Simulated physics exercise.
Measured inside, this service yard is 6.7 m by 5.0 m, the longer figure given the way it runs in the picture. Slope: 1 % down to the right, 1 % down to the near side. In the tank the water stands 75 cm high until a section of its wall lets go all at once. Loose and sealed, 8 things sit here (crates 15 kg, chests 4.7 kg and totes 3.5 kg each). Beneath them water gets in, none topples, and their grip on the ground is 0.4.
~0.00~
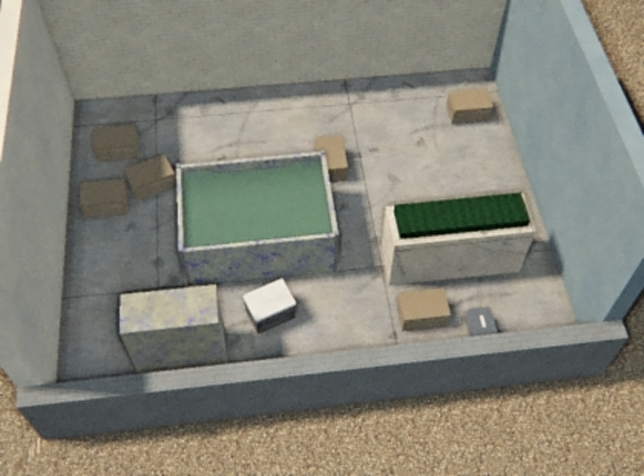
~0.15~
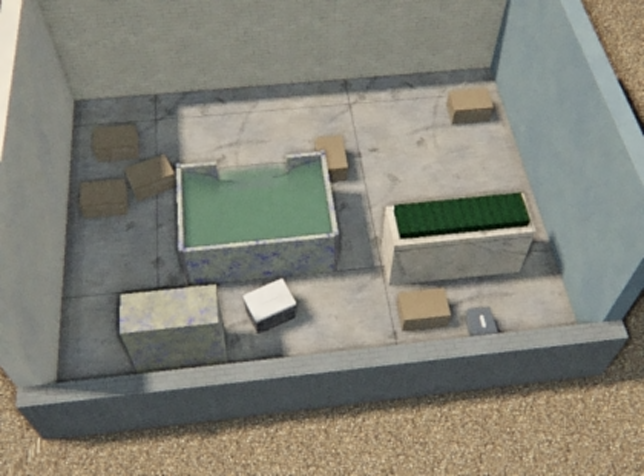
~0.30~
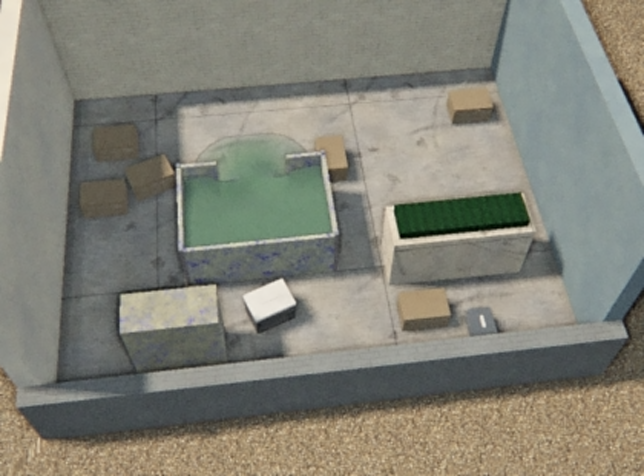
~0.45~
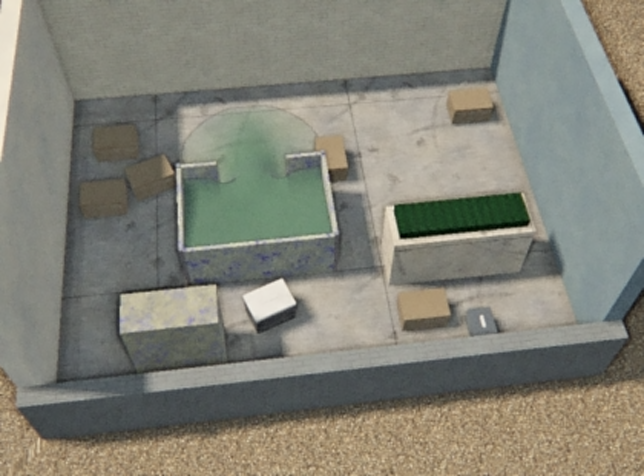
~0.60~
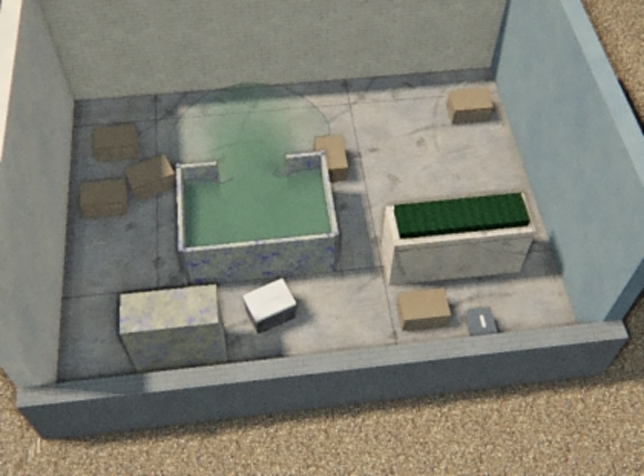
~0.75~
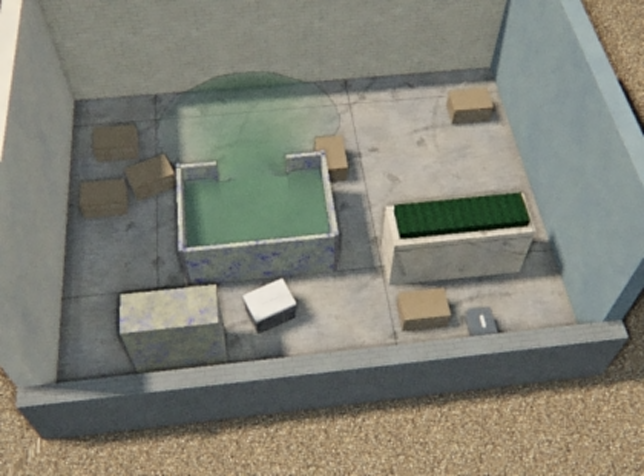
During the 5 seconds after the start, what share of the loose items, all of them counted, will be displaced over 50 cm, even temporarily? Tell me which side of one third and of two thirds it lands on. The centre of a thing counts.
An in-between fraction is pushed that far, a third or more but below two thirds.
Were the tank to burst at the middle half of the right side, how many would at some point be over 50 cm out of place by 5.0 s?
Result: 2.
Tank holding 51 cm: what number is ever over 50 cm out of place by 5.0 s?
It would come to 3 of them.
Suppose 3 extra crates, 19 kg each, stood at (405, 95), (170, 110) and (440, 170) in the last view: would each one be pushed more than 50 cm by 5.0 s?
Answers in order are crosses the line, crosses the line and does not cross.
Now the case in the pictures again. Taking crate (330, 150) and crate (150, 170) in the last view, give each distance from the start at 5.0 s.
Net shifts, in order: 0 cm and 40 cm.
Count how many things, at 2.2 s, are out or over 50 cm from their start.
By my reckoning, 0.
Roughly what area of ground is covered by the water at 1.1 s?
8.5 m2.
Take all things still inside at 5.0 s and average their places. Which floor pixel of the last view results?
Centred roughly on (310, 257).
After 1.1 s 0 of 8 are over 50 cm from their spots; 0 afloat.
After 2.2 s 0 of 8 are over 50 cm from their spots; 0 afloat.
After 3.5 s 3 of 8 are over 50 cm from their spots; 1 afloat.
After 5.0 s 3 of 8 are over 50 cm from their spots, and 3 have been at some point; 1 afloat.
